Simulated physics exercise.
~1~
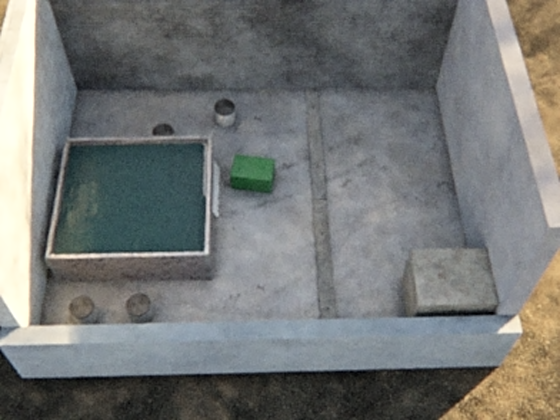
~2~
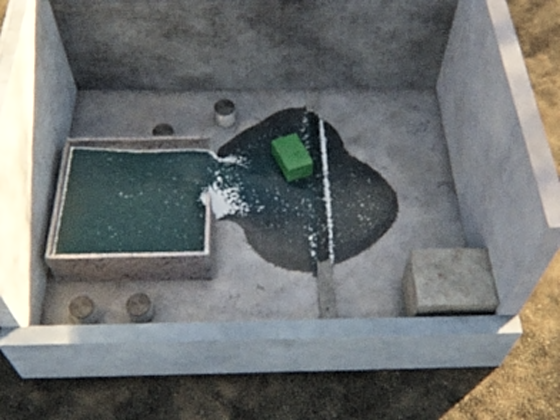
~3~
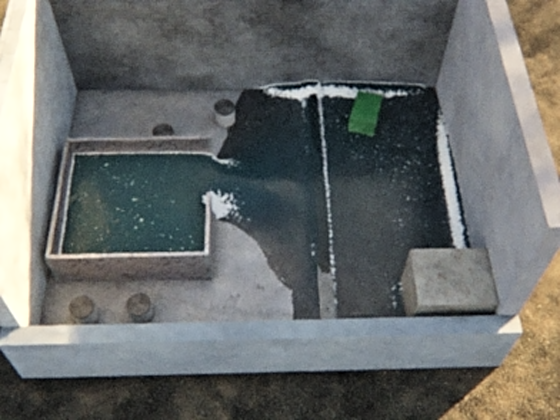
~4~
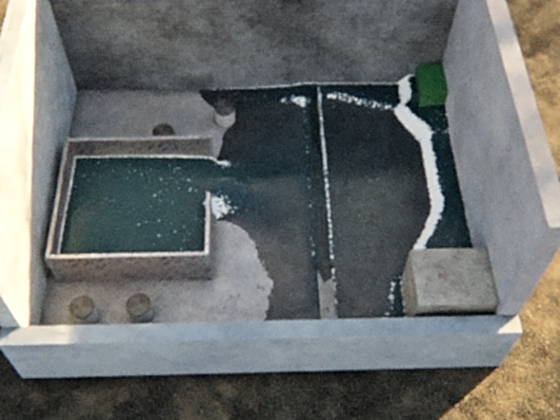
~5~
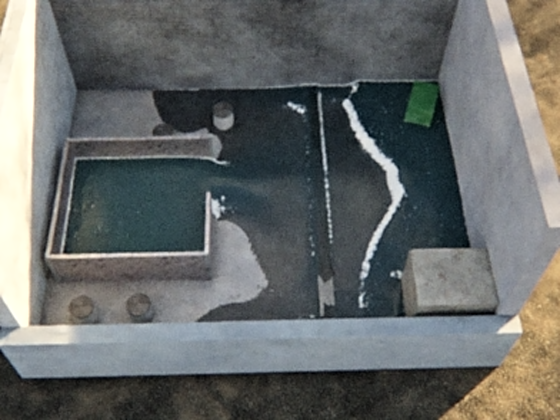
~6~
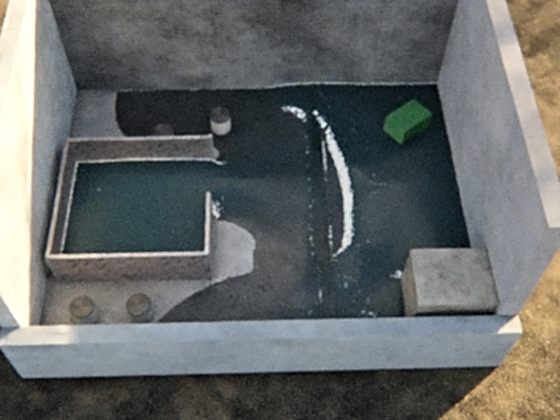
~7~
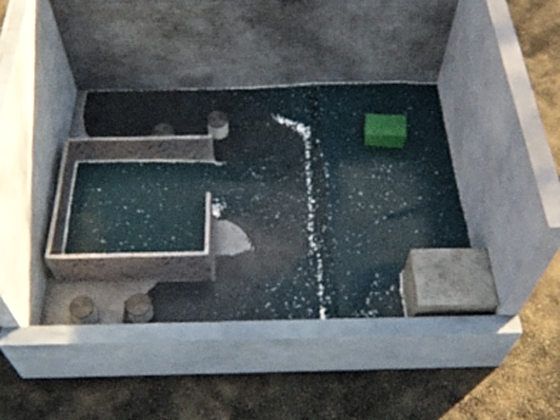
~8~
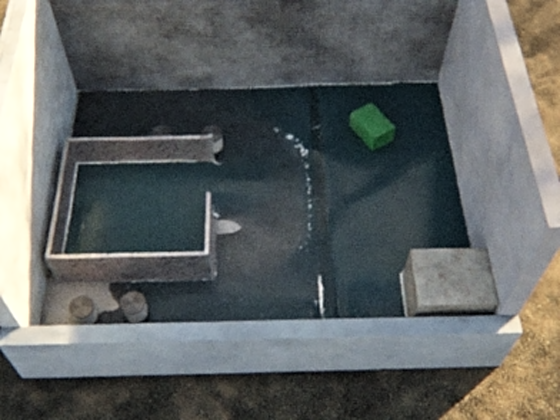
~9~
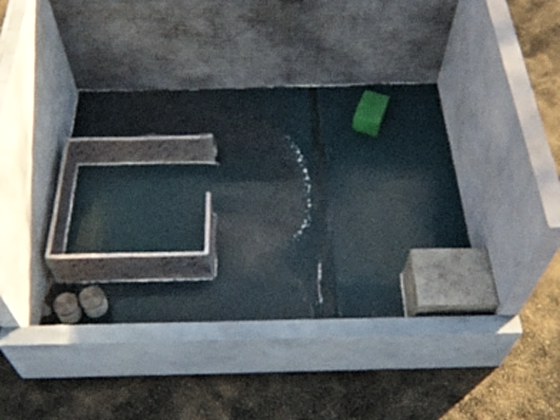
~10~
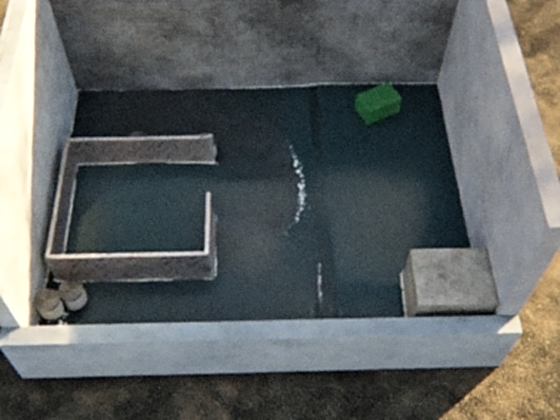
To begin with, a walled concrete yard holds a full square tank on the left, a green crate beside it, four small round pails and a concrete block. The tank's right wall gives way, and water bursts out, sweeping the crate over the low kerb. The flood reaches the right wall and the crate drifts into the far corner. A foamy wave rolls back leftward as water spreads around the tank, and the crate eases left. Finally the yard is covered, the pails have shifted, and the crate floats near the back wall, beyond the kerb.
